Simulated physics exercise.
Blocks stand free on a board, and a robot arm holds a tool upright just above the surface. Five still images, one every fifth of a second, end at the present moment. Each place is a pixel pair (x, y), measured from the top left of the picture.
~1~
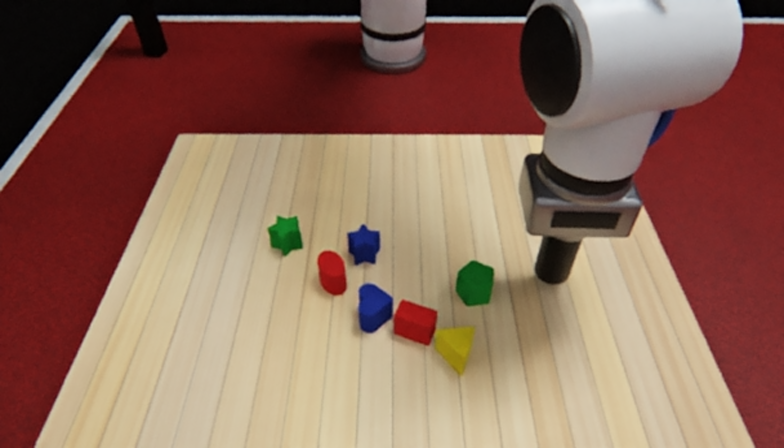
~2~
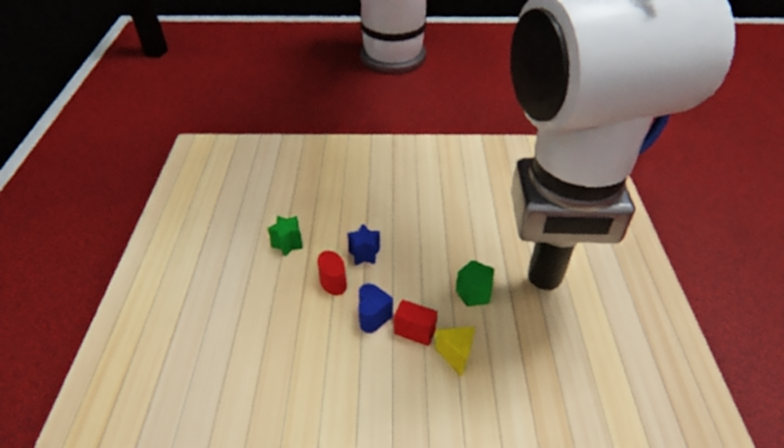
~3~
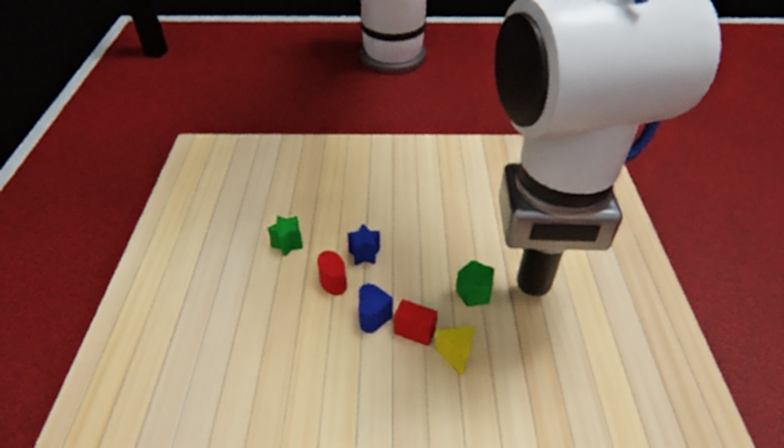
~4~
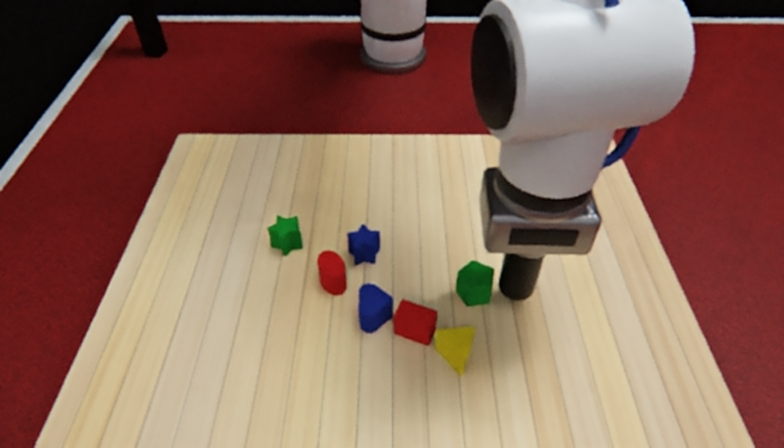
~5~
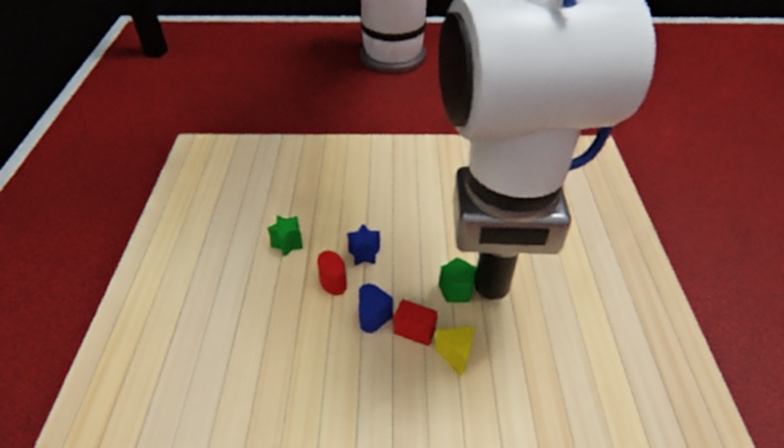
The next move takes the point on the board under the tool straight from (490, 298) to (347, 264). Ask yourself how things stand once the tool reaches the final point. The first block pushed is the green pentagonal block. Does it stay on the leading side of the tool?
Before the tool.
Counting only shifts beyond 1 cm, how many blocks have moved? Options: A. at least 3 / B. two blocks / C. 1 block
Letter A.
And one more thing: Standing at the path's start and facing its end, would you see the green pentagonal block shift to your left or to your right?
Left side.
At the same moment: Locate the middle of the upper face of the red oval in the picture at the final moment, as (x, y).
The top centre is at (299, 269).
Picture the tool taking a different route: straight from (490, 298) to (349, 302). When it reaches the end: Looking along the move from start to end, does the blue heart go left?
Final answer: Yes.
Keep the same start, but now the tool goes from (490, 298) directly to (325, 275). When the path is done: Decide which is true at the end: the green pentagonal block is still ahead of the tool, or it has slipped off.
It keeps leading.
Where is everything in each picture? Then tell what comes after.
Tip of the tool at (551, 273), middles of tops, red oval at (331, 263), blue star at (364, 235), blue heart at (373, 299), green pentagonal block at (478, 274), in the first frame.
Tool at (545, 278), nothing pushed, in the second frame.
Tool at (534, 284), nothing pushed, in the third frame.
Tool at (516, 288), nothing pushed, in the fourth frame.
Tool at (492, 287), red oval at (331, 263), blue star at (364, 235), blue heart at (373, 299), green pentagonal block at (459, 271), in the fifth frame.
What follows on the original path. One third of the way, tool at (441, 275); green pentagonal block at (408, 260).
Two thirds of the way, tool at (392, 264); blue star at (352, 231), turned 50° clockwise; green pentagonal block at (359, 252), turned 15° anticlockwise.
At the end, tool at (346, 253); red oval at (299, 269), turned 50° anticlockwise; blue star at (340, 223), turned 130° clockwise; blue heart unmoved; green pentagonal block at (310, 247), turned 40° anticlockwise.
